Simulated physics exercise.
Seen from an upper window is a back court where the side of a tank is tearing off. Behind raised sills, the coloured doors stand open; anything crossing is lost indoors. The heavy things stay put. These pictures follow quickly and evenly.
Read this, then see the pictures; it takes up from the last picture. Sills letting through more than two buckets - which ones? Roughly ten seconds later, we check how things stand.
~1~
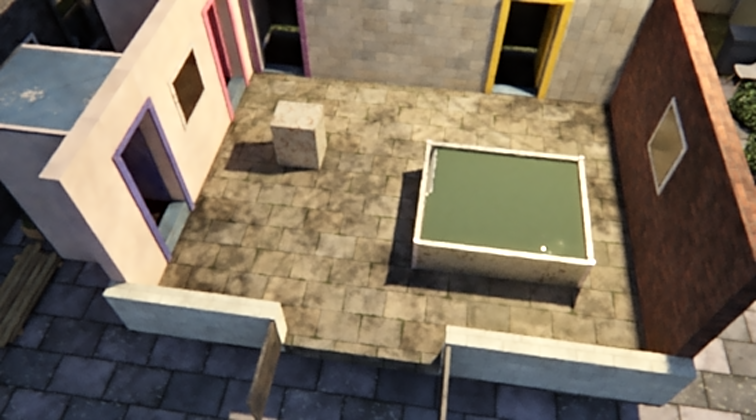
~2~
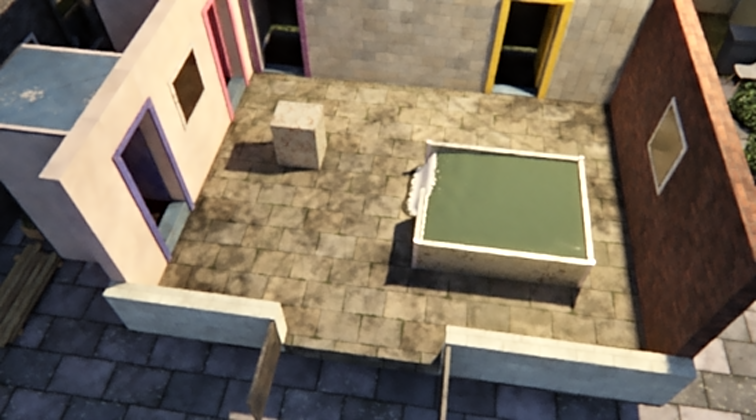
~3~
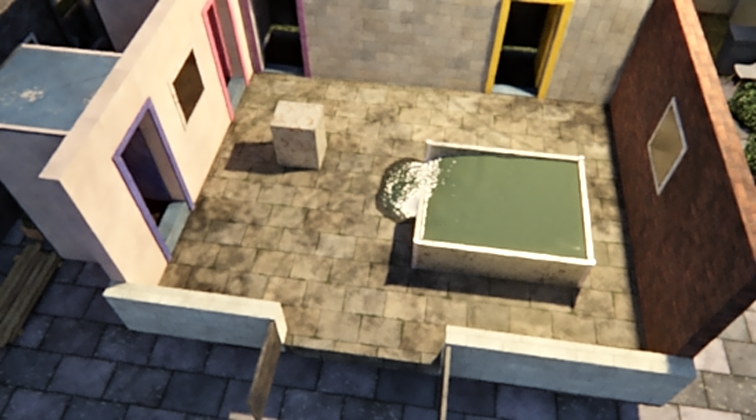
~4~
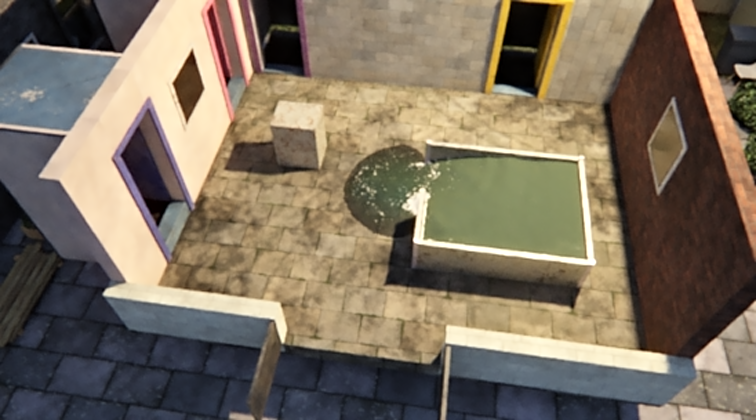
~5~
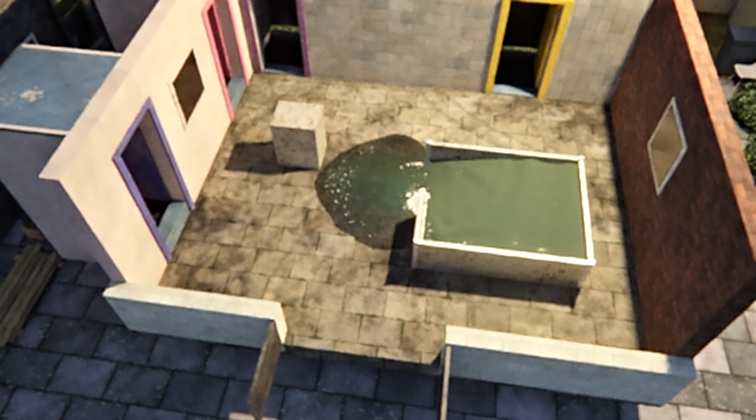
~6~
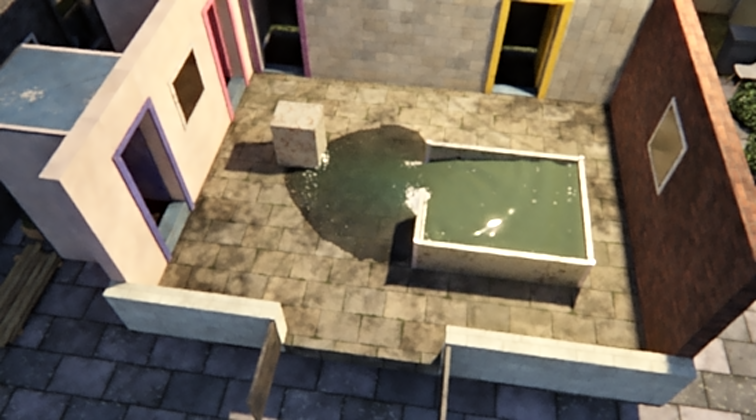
In order: Yellow door: Limit not exceeded; purple door: Limit exceeded; blue door: Limit not exceeded; pink door: Limit not exceeded.
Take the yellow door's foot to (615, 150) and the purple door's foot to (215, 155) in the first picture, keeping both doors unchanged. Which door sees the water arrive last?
My answer: The yellow door.
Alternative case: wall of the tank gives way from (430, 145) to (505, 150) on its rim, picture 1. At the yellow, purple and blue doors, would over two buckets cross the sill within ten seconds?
The yellow door exceeds the mark; the purple door exceeds the mark; the blue door falls short.
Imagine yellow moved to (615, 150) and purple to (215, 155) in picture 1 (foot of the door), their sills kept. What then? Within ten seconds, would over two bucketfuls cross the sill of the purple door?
The purple door exceeds it.
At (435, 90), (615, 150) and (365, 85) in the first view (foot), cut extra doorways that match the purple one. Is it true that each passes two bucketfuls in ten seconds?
First door doesn't reach it, second door doesn't reach it, third door gets past it.
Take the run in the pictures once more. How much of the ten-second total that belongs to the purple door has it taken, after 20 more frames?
About 25 per cent.
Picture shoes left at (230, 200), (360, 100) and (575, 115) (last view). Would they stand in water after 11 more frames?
The three points read soaked through, soaked through and clear.
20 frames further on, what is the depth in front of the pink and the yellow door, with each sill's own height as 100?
Roughly 80 per cent, then 0 per cent.
A moment on, water covers 25 % of the floor; the yellow door not reached, the purple door not reached, the blue door not reached, the pink door not reached.
Next, water covers 40 % of the floor; the yellow door not reached, the purple door under two buckets in, the blue door wet at the sill, nothing in, the pink door wet at the sill, nothing in.
Then, water covers 45 % of the floor; the yellow door not reached, the purple door over two buckets in, the blue door wet at the sill, nothing in, the pink door wet at the sill, nothing in.
Later, water covers 75 % of the floor; the yellow door wet at the sill, nothing in, the purple door far over two buckets in, the blue door wet at the sill, nothing in, the pink door wet at the sill, nothing in.
In the end, water covers 95 % of the floor; the yellow door wet at the sill, nothing in, the purple door far over two buckets in, the blue door wet at the sill, nothing in, the pink door wet at the sill, nothing in.
